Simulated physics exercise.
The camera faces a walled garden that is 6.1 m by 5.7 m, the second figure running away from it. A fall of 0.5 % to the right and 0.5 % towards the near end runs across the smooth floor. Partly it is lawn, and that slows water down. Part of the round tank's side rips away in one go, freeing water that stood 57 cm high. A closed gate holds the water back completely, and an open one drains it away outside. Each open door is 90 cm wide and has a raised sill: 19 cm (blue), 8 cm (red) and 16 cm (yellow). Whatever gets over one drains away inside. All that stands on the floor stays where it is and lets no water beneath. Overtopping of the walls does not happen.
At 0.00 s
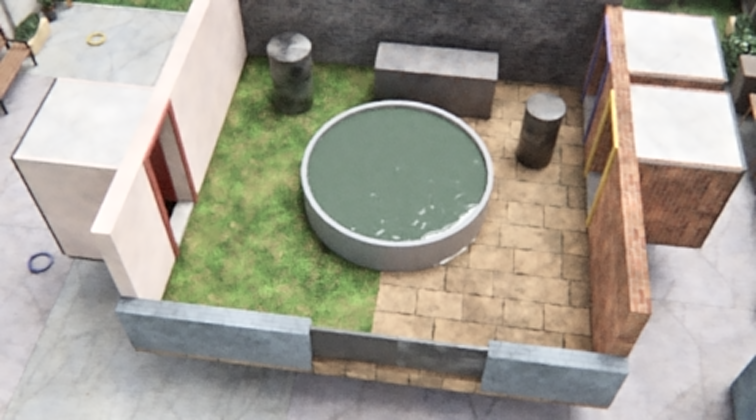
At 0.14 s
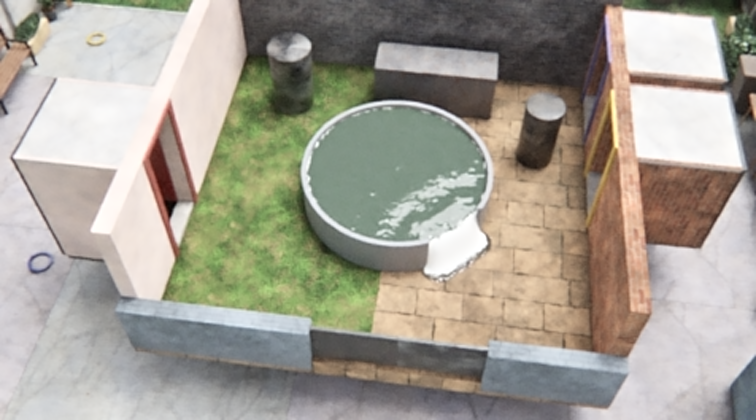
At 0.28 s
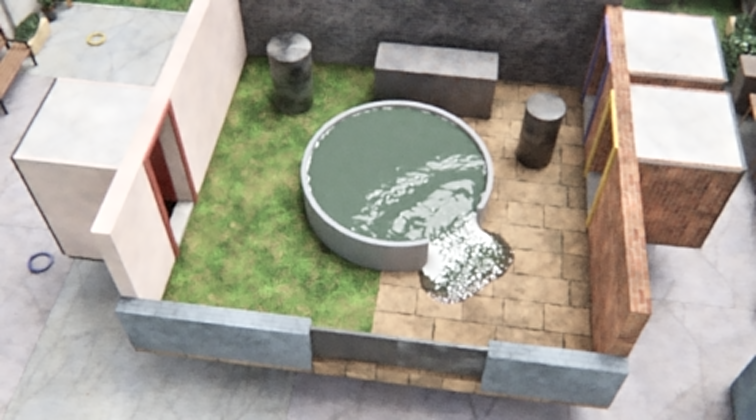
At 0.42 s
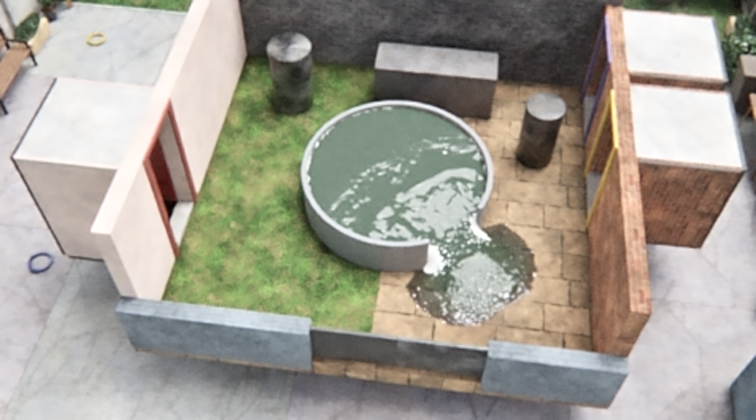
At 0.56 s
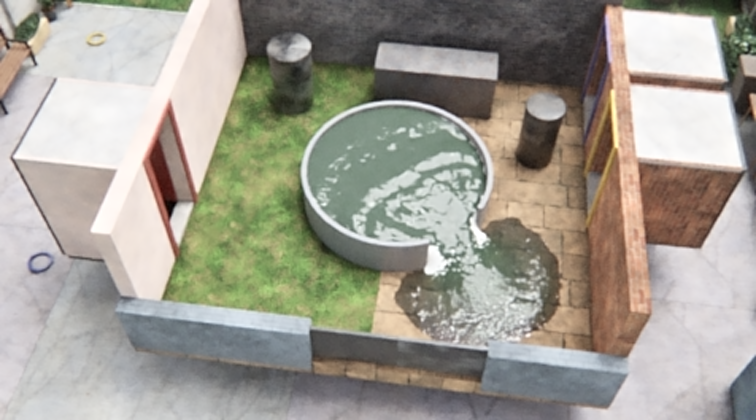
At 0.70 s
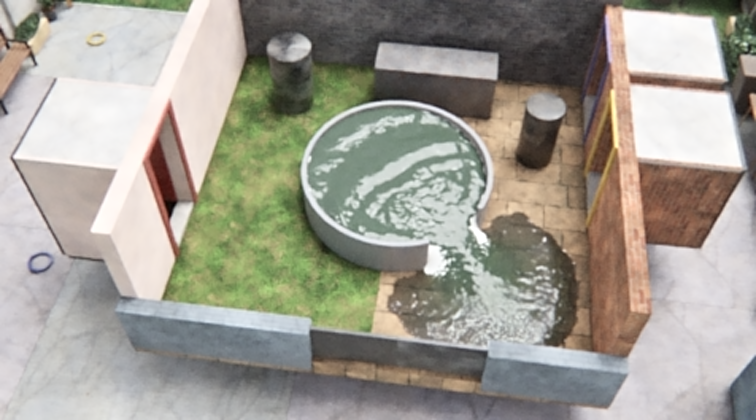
In a walled garden, water bursts from a round tank's side and spreads across the paving.
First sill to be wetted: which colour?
Yellow.
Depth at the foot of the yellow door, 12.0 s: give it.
Roughly 12.5 cm deep.
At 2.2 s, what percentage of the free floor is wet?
Close to 25 in a hundred.
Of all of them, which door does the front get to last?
Red.
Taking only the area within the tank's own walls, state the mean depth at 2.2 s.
The mean depth is some 40 cm.
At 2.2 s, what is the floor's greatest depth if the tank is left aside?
42 cm or so.
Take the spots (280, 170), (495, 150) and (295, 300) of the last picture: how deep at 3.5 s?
In that order: 0, 1 and 4 cm.
After 1.4 s water covers 20 % of the floor and is deepest (48 cm) near (584, 379); blue door not reached, red door not reached, yellow door not reached.
After 2.2 s water covers 25 % of the floor and is deepest (42 cm) near (584, 379); blue door not reached, red door not reached, yellow door reached at 1.7 s.
After 3.5 s water covers 40 % of the floor and is deepest (30 cm) near (570, 377); blue door reached at 3.2 s, red door not reached, yellow door reached at 1.7 s.
After 7.0 s water covers 85 % of the floor and is deepest (20 cm) near (516, 371); blue door reached at 3.2 s, red door reached at 5.8 s, yellow door reached at 1.7 s.
After 12.0 s water covers 95 % of the floor and is deepest (16 cm) near (584, 379); blue door reached at 3.2 s, red door reached at 5.8 s, yellow door reached at 1.7 s.
